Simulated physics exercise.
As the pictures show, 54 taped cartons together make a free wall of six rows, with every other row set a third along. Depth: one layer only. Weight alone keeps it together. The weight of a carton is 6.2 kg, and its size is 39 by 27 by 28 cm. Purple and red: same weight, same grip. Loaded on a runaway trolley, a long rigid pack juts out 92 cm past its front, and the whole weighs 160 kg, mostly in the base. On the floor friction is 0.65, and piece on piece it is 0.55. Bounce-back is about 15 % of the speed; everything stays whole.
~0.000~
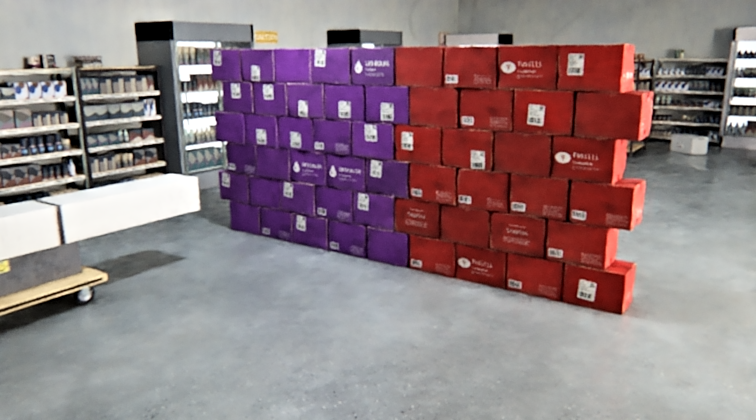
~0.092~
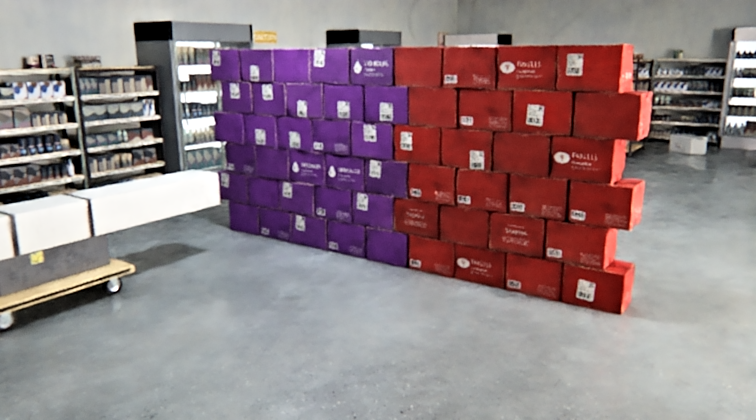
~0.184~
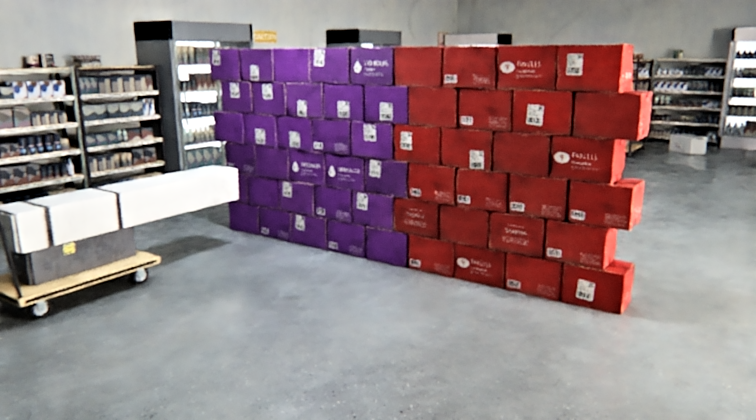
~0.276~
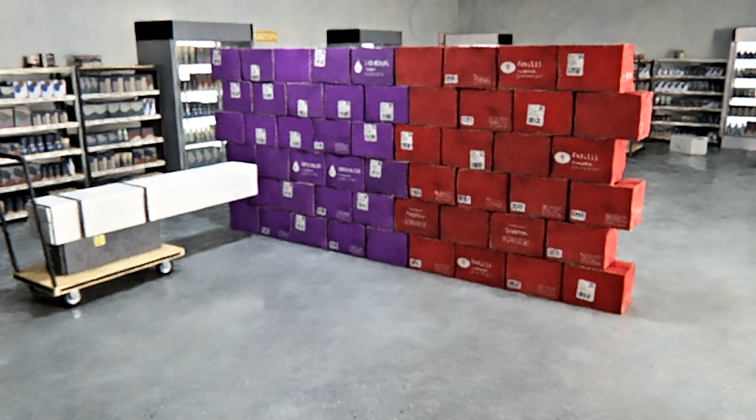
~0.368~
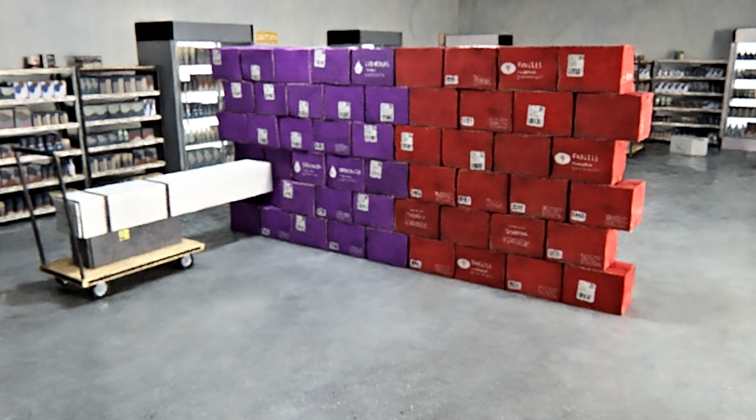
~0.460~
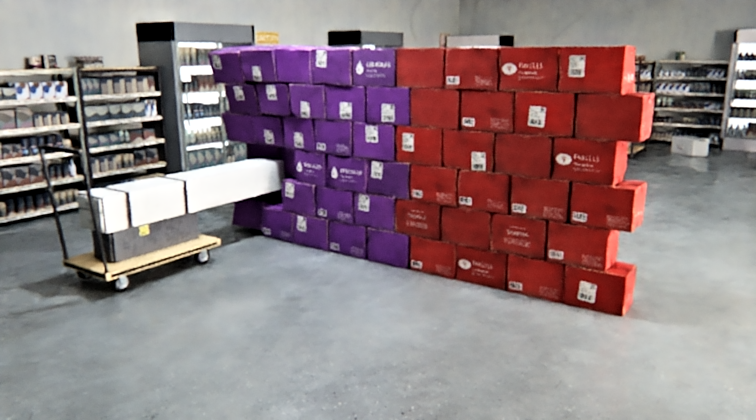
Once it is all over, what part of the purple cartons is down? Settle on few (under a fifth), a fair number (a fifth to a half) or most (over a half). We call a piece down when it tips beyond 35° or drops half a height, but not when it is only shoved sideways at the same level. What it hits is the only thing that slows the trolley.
Verdict: A fair number.
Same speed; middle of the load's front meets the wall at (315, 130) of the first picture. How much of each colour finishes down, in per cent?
Per cent down - red: 0, purple: 20.
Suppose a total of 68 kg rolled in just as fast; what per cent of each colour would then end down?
Share down - red: 0; purple: 40 (per cent).
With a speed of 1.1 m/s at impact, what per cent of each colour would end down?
Share down, in per cent: Red 0, purple 50.
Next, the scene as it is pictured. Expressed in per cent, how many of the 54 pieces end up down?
About 20% of them.
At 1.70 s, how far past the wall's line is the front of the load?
It has gone roughly 155 centimetres beyond.
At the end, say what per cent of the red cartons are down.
Taking the red group, 0 in a hundred end up down.
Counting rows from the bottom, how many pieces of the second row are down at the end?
Down at the end: 2.
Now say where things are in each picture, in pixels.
In the first picture (each place is the centre of the face we see best), load (192, 189) 74 cm short of the wall; top purple carton (372, 66); top red carton (469, 67); all as stacked.
Load (213, 184) 52 cm short of the wall; top purple carton (371, 67), in the second picture.
Load (233, 179) 31 cm short of the wall; top purple carton (371, 66), in the third picture.
Load (252, 175) 9 cm short of the wall; top purple carton (371, 66), in the fourth picture.
Load (267, 172) 10 cm into the wall's line; top purple carton (372, 67); steepest lean 5°, the carton at (232, 128); 9 have shifted, in the fifth picture.
Load (280, 170) 25 cm into the wall's line; top purple carton (373, 68); top red carton (470, 69); steepest lean 13°, the carton at (239, 129); 15 have shifted, in the sixth picture.
By 0.60 s, load 47 cm past the wall's line, still rolling; 2 of the 30 purple cartons down (2 of 54 in all colours); top purple carton unmoved.
By 0.84 s, load 83 cm past the wall's line, still rolling; 8 of the 30 purple cartons down (8 of 54 in all colours); top purple carton unmoved.
By 1.14 s, load 1.21 m past the wall's line, still rolling; 12 of the 30 purple cartons down (12 of 54 in all colours); top purple carton unmoved.
By 1.70 s, load 1.54 m past the wall's line, still rolling; 12 of the 30 purple cartons down (12 of 54 in all colours); top purple carton unmoved.
When it is over (3.1 s), load 1.65 m past the wall's line, stopped; 12 of the 30 purple cartons down (12 of 54 in all colours); top purple carton unmoved; top red carton unmoved. That is 40 per cent. In pixels of the last frame, middles, top purple carton near (384, 67), top red carton near (480, 68).
